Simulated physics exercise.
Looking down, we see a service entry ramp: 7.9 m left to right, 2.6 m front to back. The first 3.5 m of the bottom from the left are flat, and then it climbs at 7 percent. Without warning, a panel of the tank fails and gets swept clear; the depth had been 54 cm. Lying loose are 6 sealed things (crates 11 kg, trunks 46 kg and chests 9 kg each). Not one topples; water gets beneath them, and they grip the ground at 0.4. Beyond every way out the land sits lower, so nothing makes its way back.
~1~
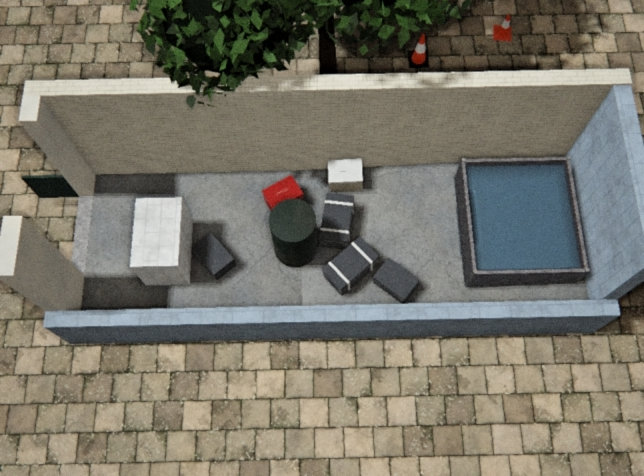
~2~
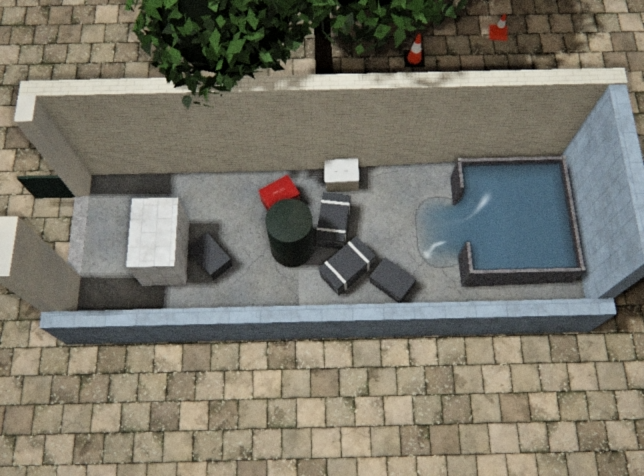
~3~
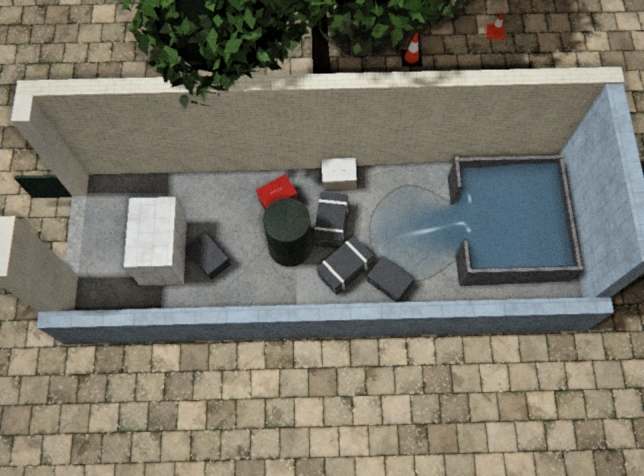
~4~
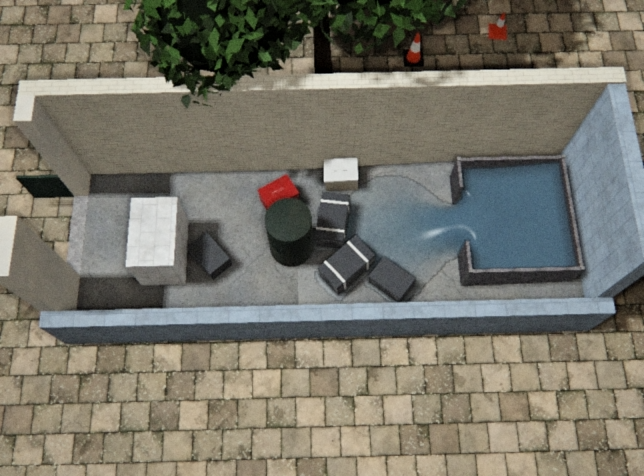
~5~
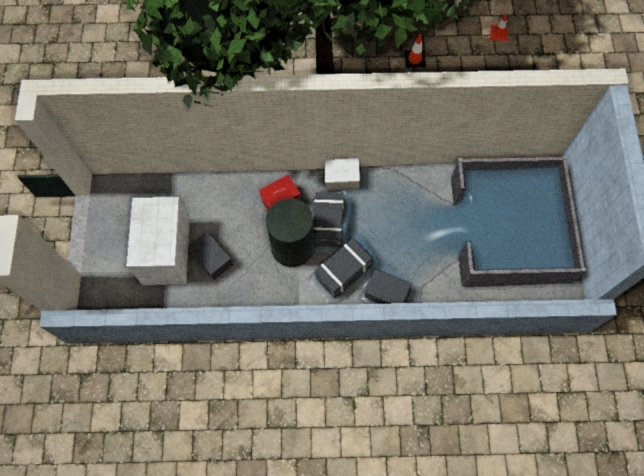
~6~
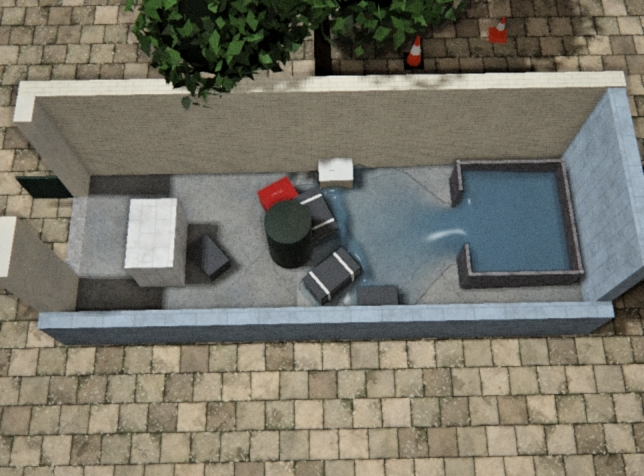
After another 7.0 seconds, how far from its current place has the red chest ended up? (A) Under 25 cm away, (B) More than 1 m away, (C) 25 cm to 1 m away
(B) More than 1 m away.
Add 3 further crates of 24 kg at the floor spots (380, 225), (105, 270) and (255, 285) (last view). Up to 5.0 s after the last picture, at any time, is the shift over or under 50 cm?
In that order: Over, less, over.
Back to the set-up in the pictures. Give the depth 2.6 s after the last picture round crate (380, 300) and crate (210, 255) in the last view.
First roughly 10 cm, second roughly 19 cm.
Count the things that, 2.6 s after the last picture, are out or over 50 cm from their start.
I make it 5.
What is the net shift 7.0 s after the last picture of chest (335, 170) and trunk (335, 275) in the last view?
In order, washed out for the first and 250 cm for the second.
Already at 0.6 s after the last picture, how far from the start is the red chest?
Close to 80 cm.
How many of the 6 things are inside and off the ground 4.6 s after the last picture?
At that point I count 2.
Then, 0.6 s after the last picture the red chest is near (231, 192), 0.8 m from its start, aground; 0 of 6 are out; 2 afloat.
Then, 2.6 s after the last picture the red chest has gone out; 1 of 6 are out; 3 afloat.
Then, 4.6 s after the last picture the red chest has gone out; 2 of 6 are out; 2 afloat.
Then, 7.0 s after the last picture the red chest has gone out; 2 of 6 are out; 2 afloat.
